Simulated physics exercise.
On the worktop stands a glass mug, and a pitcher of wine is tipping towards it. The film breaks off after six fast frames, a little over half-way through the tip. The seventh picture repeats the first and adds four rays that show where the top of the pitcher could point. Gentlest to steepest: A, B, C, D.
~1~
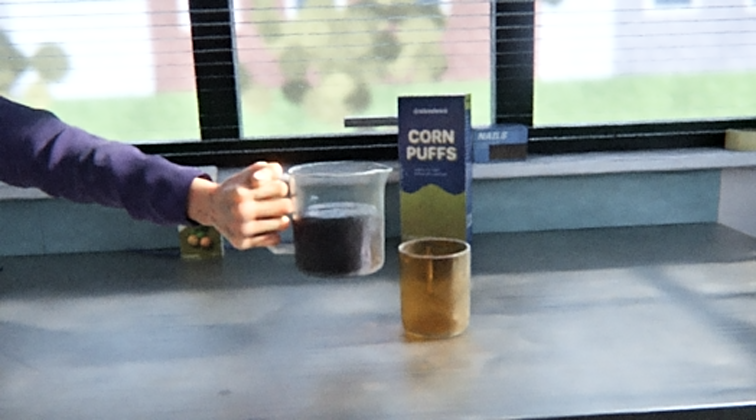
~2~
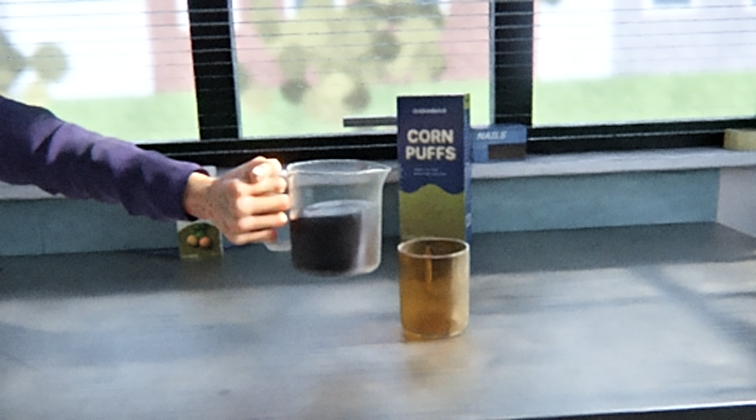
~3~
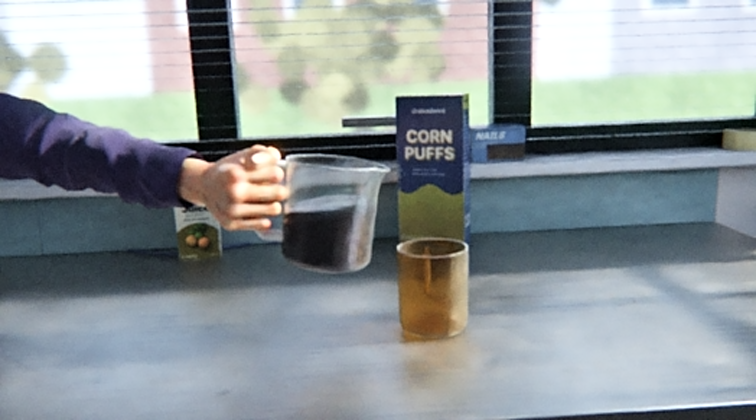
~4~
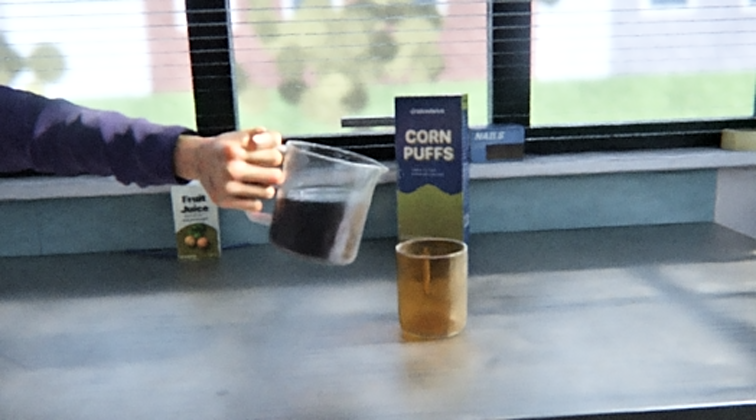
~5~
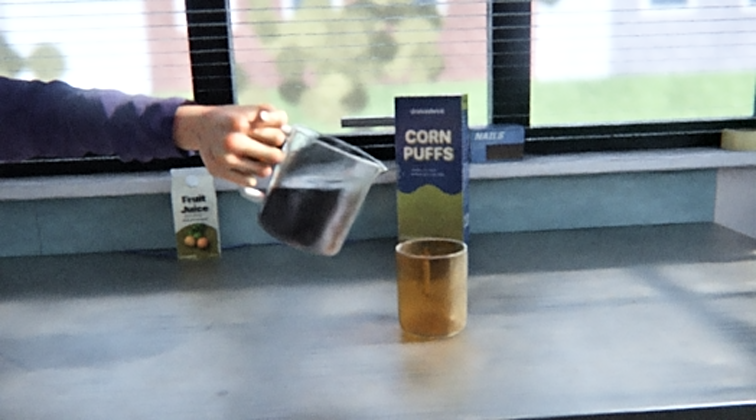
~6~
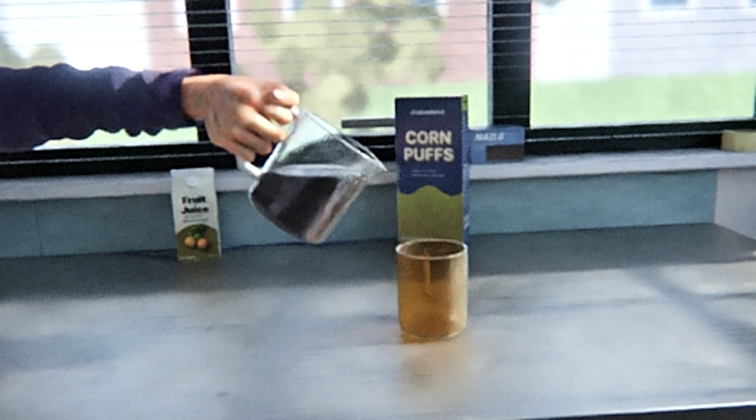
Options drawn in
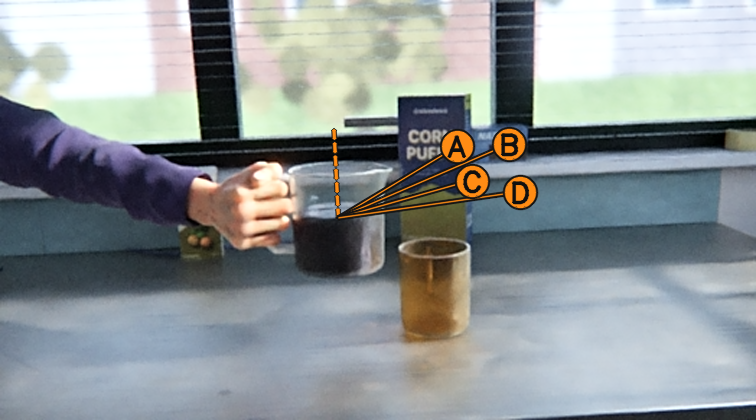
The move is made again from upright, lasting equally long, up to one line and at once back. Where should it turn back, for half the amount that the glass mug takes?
The answer is tilt B.
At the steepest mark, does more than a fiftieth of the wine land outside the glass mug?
Yes, it does.
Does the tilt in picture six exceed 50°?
No.
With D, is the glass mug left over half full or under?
Over half.
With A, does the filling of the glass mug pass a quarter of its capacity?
Yes, it does.
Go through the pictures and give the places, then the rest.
Upright, lip at (390, 169); rim of the glass mug round (434, 247); nothing has left yet, in the first frame.
Upright, lip at (389, 169); nothing has left yet, in the second frame.
Tipped about 7°, lip at (388, 169); nothing has left yet, in the third frame.
Tipped about 16°, lip at (386, 169); nothing has left yet, in the fourth frame.
Tipped about 26°, lip at (386, 169); nothing has left yet, in the fifth frame.
Tipped about 37°, lip at (385, 169); nothing has left yet, in the sixth frame.
In orange, A at (443, 154); B at (493, 150); C at (455, 184); D at (503, 194).
If A is chosen, the glass mug ends with about 32 % of what it can hold.
If B is chosen, the glass mug ends with about 52 % of what it can hold.
If C is chosen, the glass mug ends with about 64 % of what it can hold; 8 % of the wine is spilt.
If D is chosen, the glass mug ends with about 72 % of what it can hold; 16 % of the wine is spilt.
